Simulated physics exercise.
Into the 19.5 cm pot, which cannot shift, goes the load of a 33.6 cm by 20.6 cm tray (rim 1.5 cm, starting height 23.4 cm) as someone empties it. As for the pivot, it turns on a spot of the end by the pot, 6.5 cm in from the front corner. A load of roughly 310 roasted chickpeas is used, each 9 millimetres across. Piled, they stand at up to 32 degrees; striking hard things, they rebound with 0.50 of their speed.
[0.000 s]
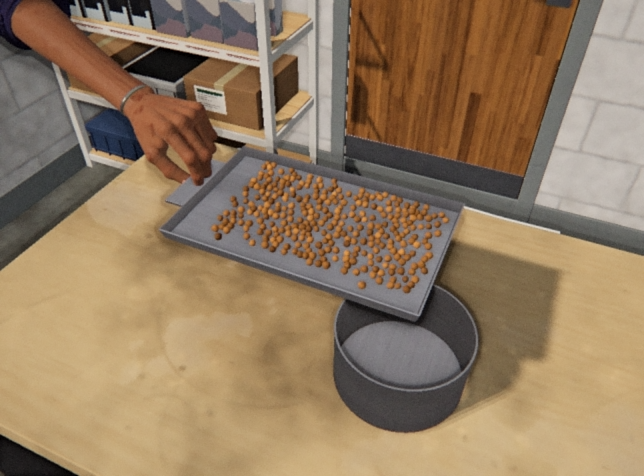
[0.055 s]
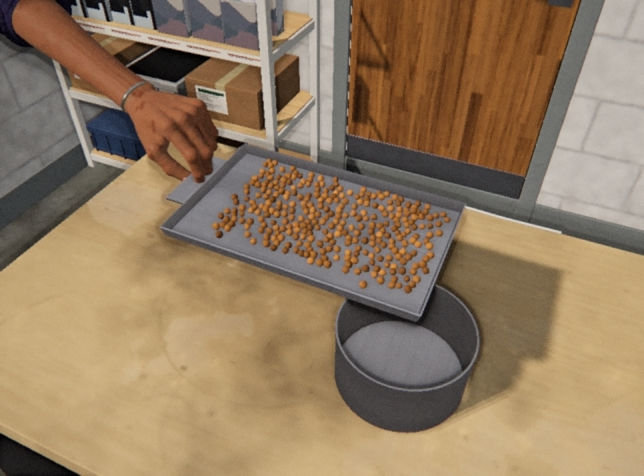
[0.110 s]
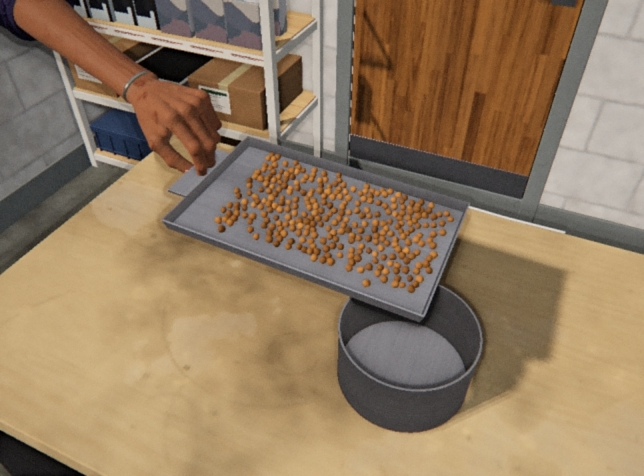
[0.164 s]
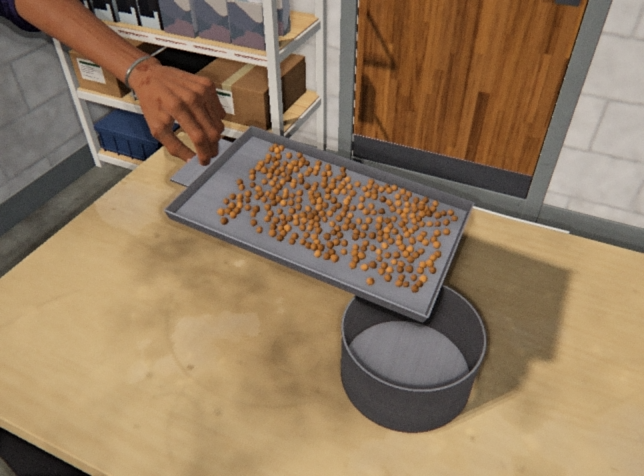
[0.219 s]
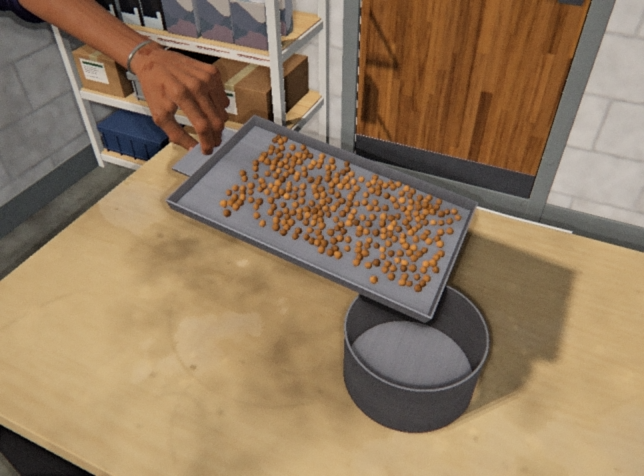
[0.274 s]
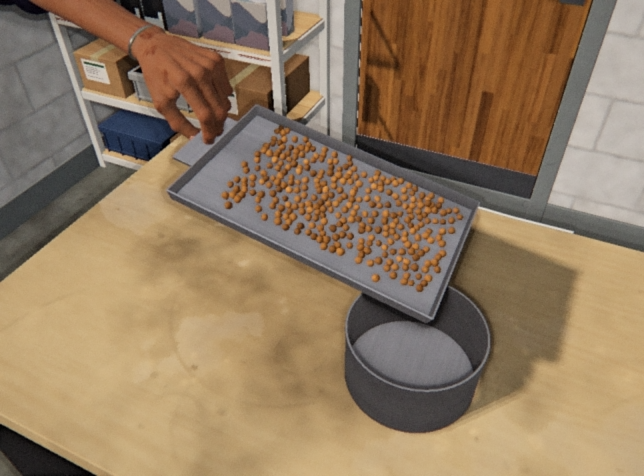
A hand at the upper left gradually raised the near end of a gray tray of roasted chickpeas, tilting it down to the right toward a dark round pot on a wooden table.
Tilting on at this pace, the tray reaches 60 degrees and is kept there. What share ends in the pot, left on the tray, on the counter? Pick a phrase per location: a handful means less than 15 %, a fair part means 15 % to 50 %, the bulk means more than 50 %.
Pot: A handful, tray: The bulk, counter: A handful.
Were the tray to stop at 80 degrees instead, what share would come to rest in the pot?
In that case some 25 per cent.
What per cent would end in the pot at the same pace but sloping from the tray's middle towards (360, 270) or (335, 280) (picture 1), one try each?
Around 0 % for the first direction, around 0 % for the second.
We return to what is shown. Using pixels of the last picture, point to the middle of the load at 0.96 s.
(431, 230) or thereabouts.
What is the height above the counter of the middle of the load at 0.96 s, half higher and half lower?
I'd say near 28 cm.
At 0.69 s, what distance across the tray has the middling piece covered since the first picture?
I'd say close to 8 centimetres.
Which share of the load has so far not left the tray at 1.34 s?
Roughly 95 per cent.
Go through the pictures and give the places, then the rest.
Tray tilt 0 degrees, front corners at (163, 228) and (417, 312); middle of the pieces at (335, 222); pot at (405, 328), in the first picture.
Tray tilt 1 degrees, front corners at (164, 226) and (418, 312); middle of the pieces at (336, 221), in the second picture.
Tray tilt 3 degrees, front corners at (166, 219) and (421, 313); middle of the pieces at (340, 218), in the third picture.
Tray tilt 6 degrees, front corners at (168, 209) and (425, 313), lowest corner right front; middle of the pieces at (344, 214), in the fourth picture.
Tray tilt 9 degrees, front corners at (170, 199) and (429, 314), lowest corner right front; middle of the pieces at (347, 209), in the fifth picture.
Tray tilt 12 degrees, front corners at (171, 189) and (430, 315), lowest corner right front; middle of the pieces at (350, 205); pot at (417, 329). Its pace works out near 55 degrees a second, in the sixth picture.
Then, at 0.69 s, tilt 35 degrees; the tray holds 100 %, the pot 0 %.
After 0.96 s, tilt 50 degrees; the tray holds 100 %, the pot 0 %.
After 1.34 s, tilt 60 degrees; the tray holds 95 %, the pot 0 %.
In the end, at 1.9 s, pot 0 %, tray 95 %, counter 5 %.
